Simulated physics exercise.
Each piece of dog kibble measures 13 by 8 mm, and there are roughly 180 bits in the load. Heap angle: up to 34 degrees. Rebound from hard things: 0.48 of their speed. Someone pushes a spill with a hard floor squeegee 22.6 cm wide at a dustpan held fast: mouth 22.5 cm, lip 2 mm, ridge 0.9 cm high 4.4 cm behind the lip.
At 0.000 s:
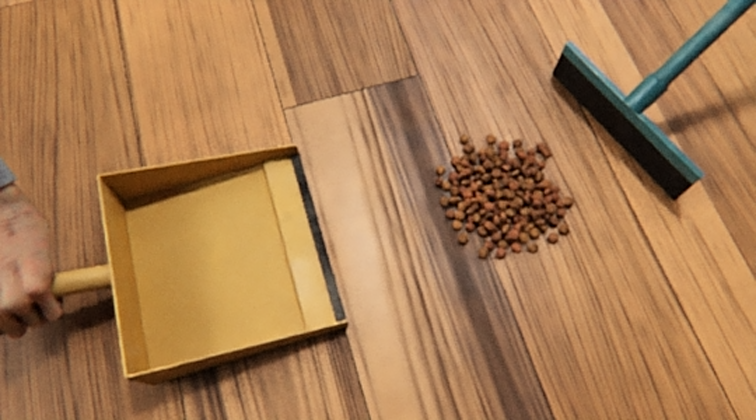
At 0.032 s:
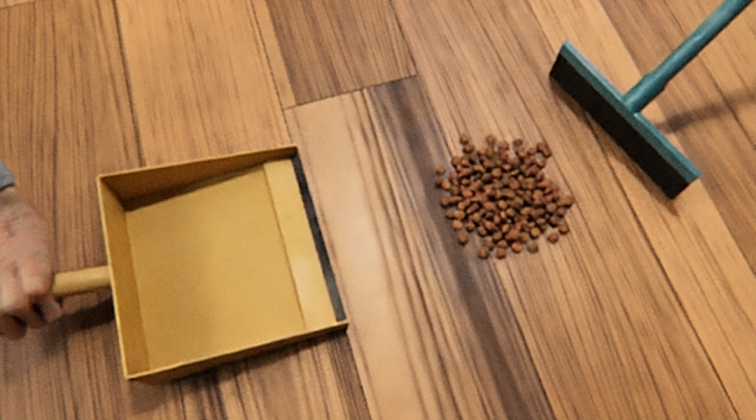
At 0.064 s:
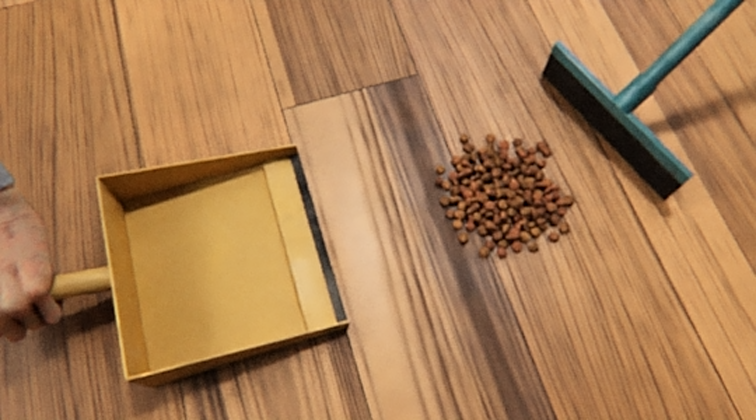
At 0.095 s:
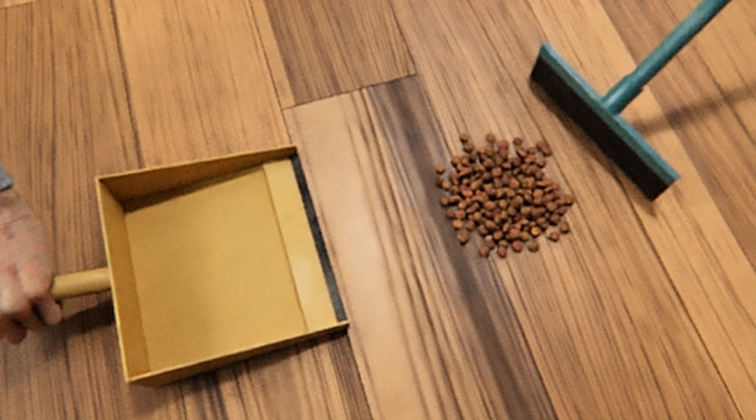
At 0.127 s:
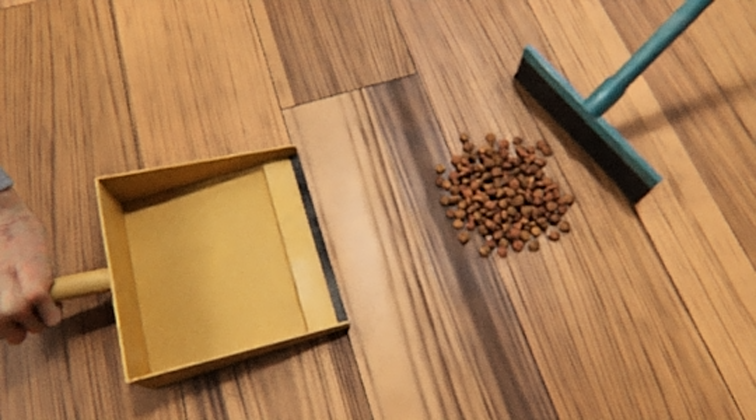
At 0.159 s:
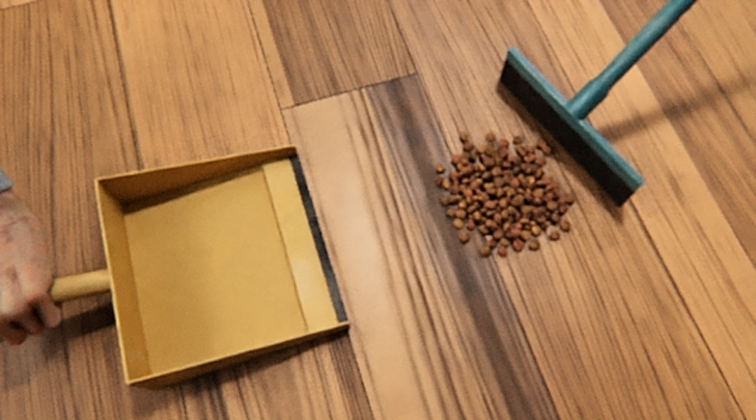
A teal squeegee slides left across the wooden floor from the upper right, drawing close to a heap of brown kibble that stays still, while a hand at left holds a yellow dustpan in place.
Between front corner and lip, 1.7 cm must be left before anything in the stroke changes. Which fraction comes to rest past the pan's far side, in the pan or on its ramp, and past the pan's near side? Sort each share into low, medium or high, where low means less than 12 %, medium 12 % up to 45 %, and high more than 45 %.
Shares - far side: Low, pan: Low, near side: Low.
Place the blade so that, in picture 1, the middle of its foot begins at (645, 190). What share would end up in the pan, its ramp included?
It would come to about 20 in a hundred.
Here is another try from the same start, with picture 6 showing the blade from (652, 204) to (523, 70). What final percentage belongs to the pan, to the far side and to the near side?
Per cent by place - pan 20, far side 0, near side 25.
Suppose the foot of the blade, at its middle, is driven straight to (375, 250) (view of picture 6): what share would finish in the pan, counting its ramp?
I'd expect around 15 per cent.
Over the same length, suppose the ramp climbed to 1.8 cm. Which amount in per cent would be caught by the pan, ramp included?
Around 0 per cent.
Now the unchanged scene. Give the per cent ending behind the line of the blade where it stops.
About 30 per cent.
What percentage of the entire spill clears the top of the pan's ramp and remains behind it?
Estimate: About 0 %.
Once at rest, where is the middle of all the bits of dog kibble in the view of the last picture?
Resting centre estimate: Around (371, 250).
Then, at 0.36 s, middle of the blade 19 cm from the lip; 0 % over the lip, far side 0 %, near side 0 %.
After 0.50 s, middle of the blade 9 cm from the lip; 0 % over the lip, far side 0 %, near side 0 %.
After 0.77 s, middle of the blade 5 cm from the lip; 5 % over the lip, far side 0 %, near side 0 %.
At rest (1.1 s), far side 0 %, pan 5 %, near side 0 %, in front of the lip or behind the blade 95 %.
